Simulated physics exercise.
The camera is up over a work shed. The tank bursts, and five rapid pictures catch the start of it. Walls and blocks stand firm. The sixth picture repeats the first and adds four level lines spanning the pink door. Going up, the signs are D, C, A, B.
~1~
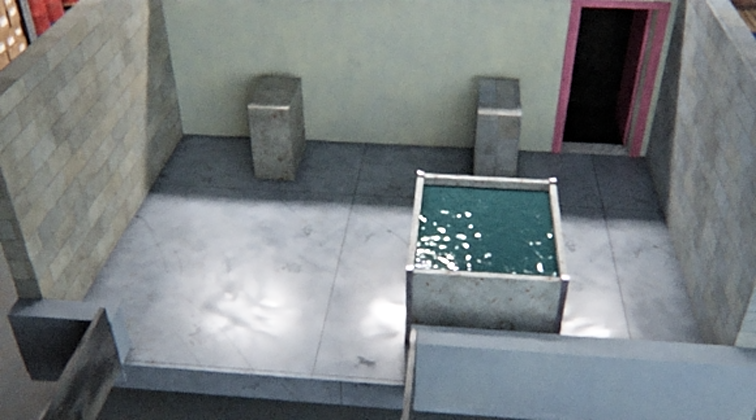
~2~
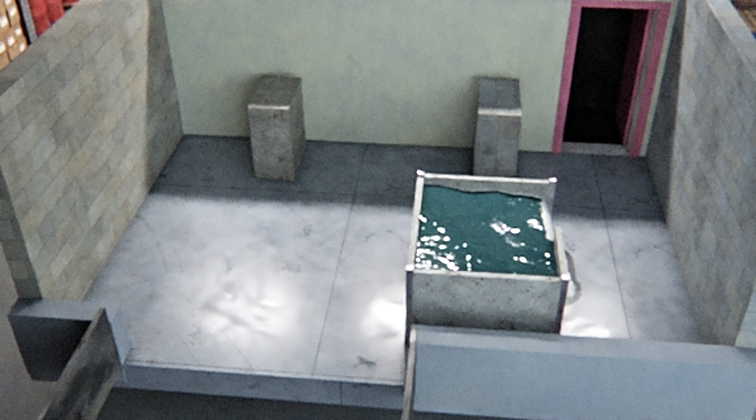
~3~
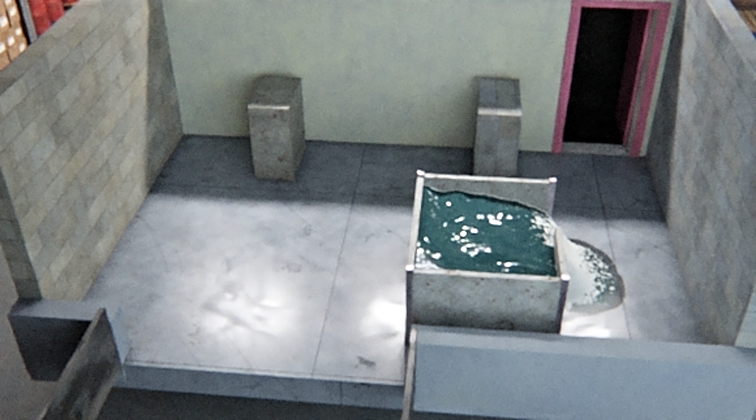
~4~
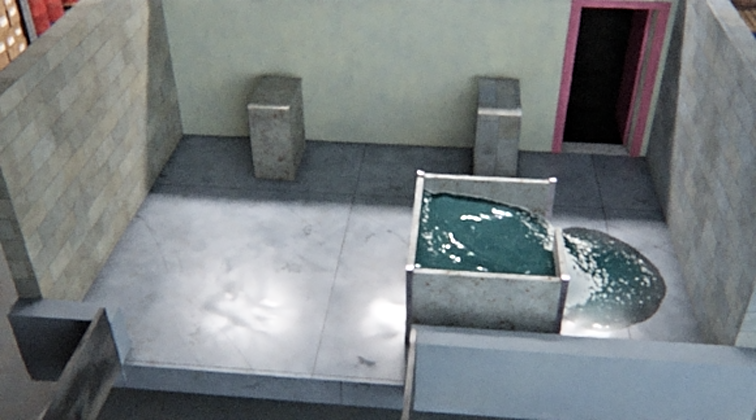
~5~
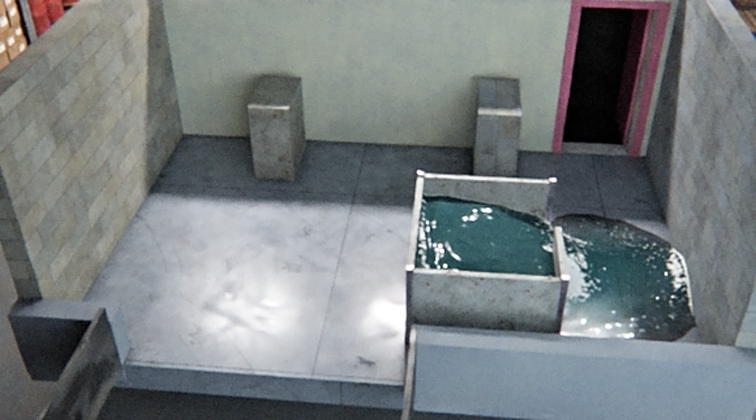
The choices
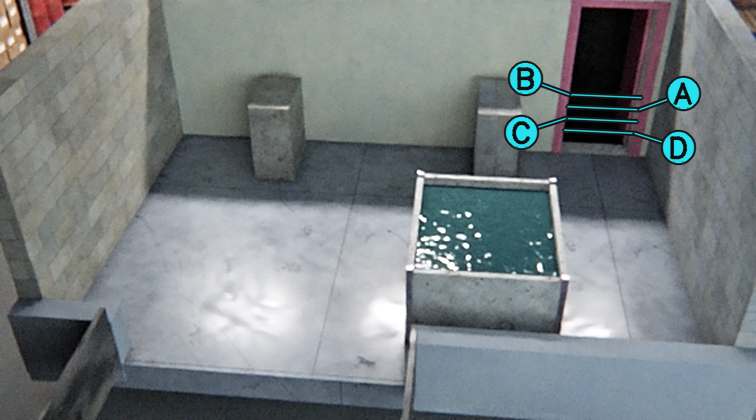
Green water pours from the right side of a square tank and spreads across the floor.
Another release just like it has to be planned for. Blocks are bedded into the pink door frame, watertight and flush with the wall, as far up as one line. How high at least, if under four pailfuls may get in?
Use line D.
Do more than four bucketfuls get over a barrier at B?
No, that is safe.
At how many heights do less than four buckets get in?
All four.
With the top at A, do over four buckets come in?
No, not at all.
On the marked copy, A at (603, 108); B at (605, 96); C at (601, 120); D at (599, 131); from the bottom up D, C, A, B.
Choosing A, nothing gets over.
Choosing B, nothing gets over.
Choosing C, nothing gets over.
Choosing D, a bucket or two gets in.
